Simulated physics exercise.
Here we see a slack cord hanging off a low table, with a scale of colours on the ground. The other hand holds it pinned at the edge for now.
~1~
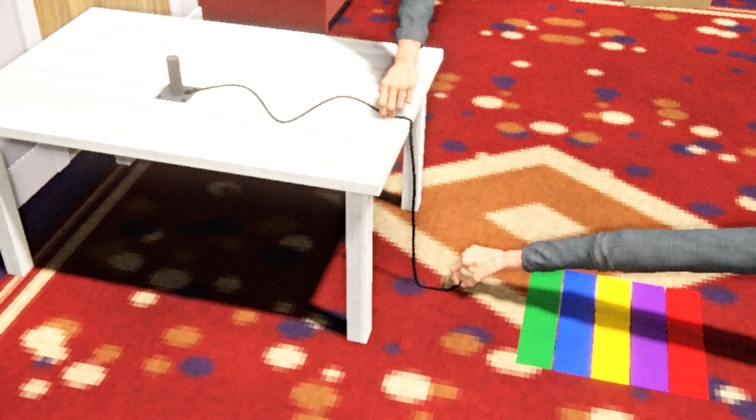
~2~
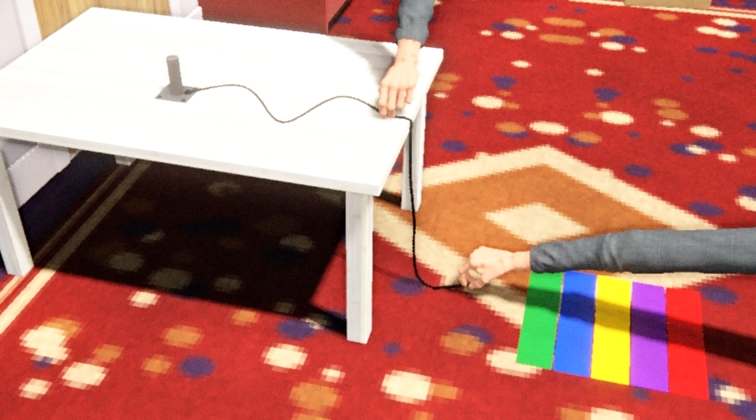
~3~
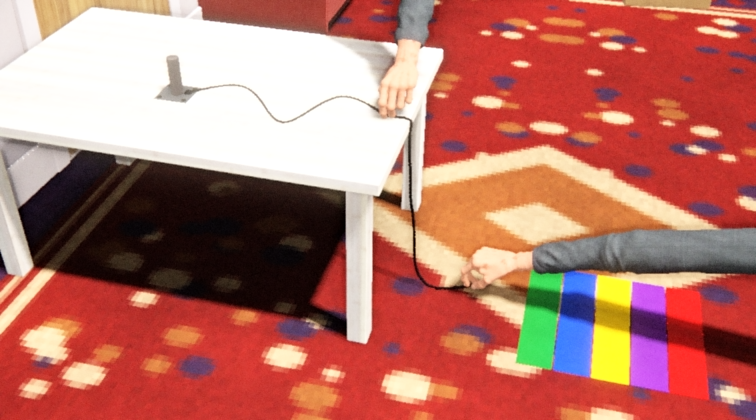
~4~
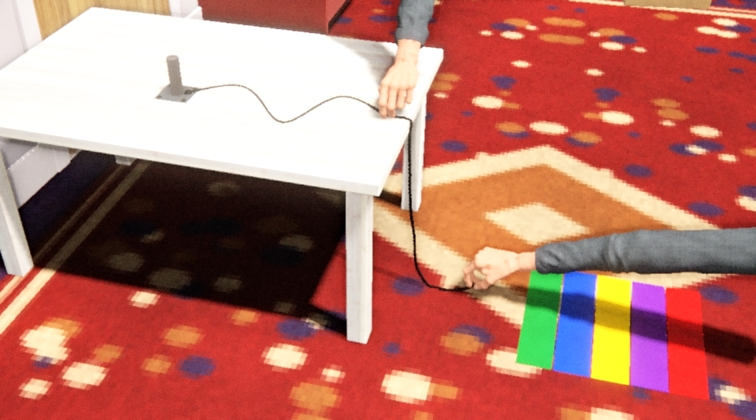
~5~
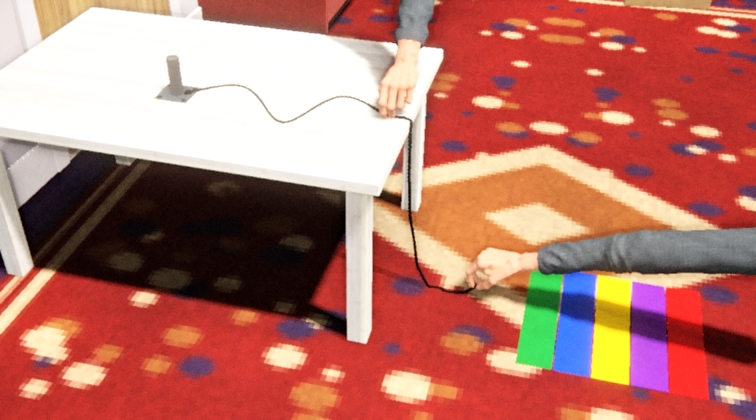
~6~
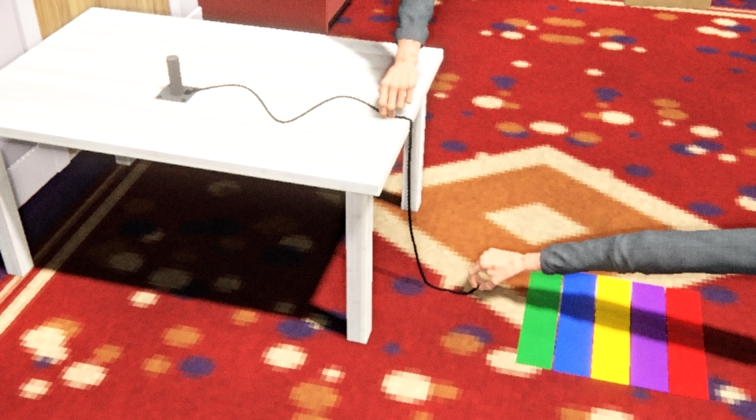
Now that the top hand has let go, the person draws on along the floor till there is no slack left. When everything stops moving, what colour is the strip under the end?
The strip under the end is red.
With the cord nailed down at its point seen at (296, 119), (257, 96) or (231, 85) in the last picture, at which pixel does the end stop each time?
In order of the tries: About (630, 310), then (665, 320), then (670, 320).
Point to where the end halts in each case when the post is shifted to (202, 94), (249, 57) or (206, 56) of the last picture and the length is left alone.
(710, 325), (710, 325) and (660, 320), roughly.
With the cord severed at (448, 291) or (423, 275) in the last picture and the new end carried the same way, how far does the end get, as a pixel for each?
You'd find it around (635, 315) the first time and around (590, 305) the second.
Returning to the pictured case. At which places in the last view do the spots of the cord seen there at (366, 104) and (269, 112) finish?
The first ends at (433, 143) and the second at (304, 108).
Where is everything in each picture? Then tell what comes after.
In the first frame, end (460, 283); green (536, 347); blue (573, 353); yellow (611, 361); purple (649, 368); red (688, 375).
In the second frame, end (468, 284); cord through (227, 85) (272, 117) (337, 97) (409, 122) (412, 200) (415, 268).
In the third frame, end (471, 285).
In the fourth frame, end (473, 285); cord through (227, 85) (272, 117) (337, 97) (409, 122) (410, 200) (417, 268).
In the fifth frame, end (476, 286).
In the sixth frame, end (478, 286); cord through (227, 85) (272, 117) (337, 97) (409, 122) (409, 199) (420, 268).
A little later, end near (608, 309); over yellow.
Next, end near (656, 317); over purple.
When it is tight, end near (684, 322); over red. It gets as far as the red strip.
